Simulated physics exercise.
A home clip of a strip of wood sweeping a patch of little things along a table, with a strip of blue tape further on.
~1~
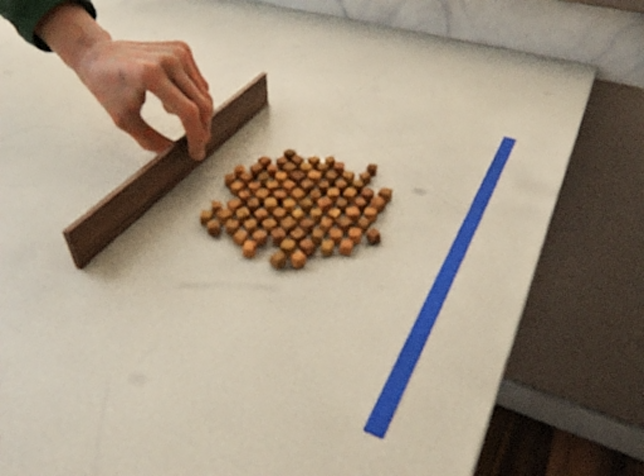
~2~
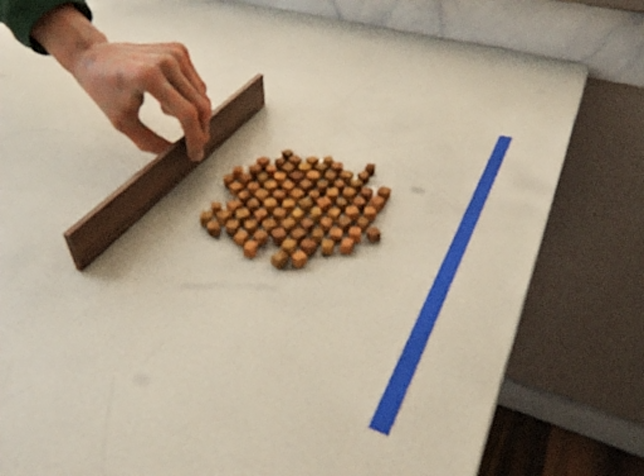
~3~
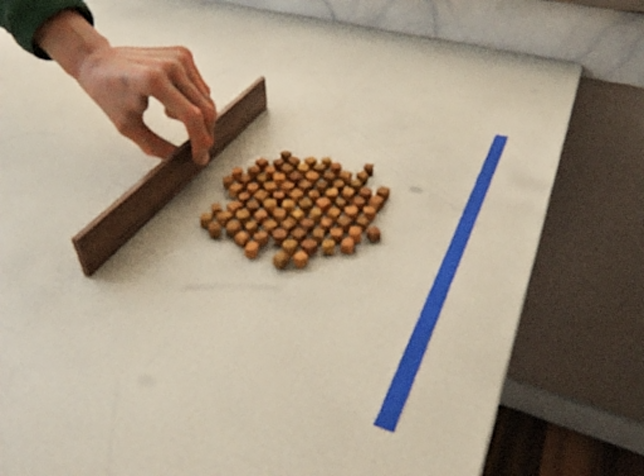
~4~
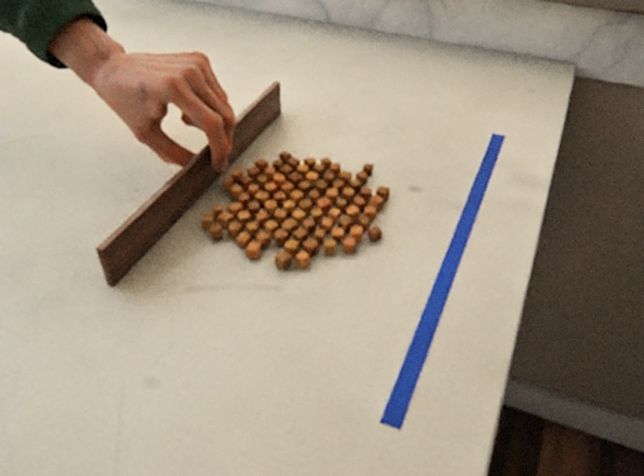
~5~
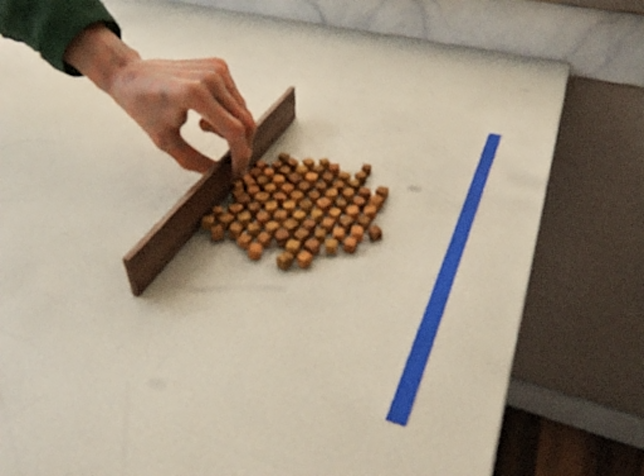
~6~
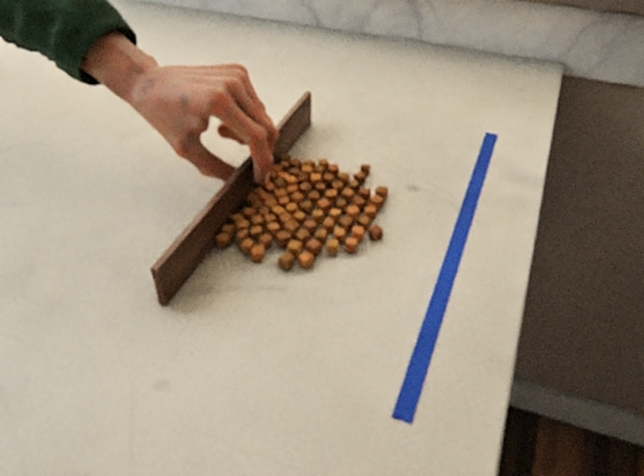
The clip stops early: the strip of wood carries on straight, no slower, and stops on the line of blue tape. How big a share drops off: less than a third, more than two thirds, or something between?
Over the edge goes under a third of it.
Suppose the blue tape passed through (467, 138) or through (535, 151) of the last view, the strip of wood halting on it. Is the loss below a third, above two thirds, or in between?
In turn: Below one third; beyond two thirds.
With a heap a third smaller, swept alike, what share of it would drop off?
It comes to 10 per cent or so.
Shortly afterwards, strip of wood still moving, near (357, 186); heap all on the table, its front near (436, 250).
Next, strip of wood stopped at the blue tape; heap a little over the edge.
Some moments later, strip of wood stopped at the blue tape; heap near a quarter over the edge.
In the end, strip of wood stopped at the blue tape; heap near a quarter over the edge.
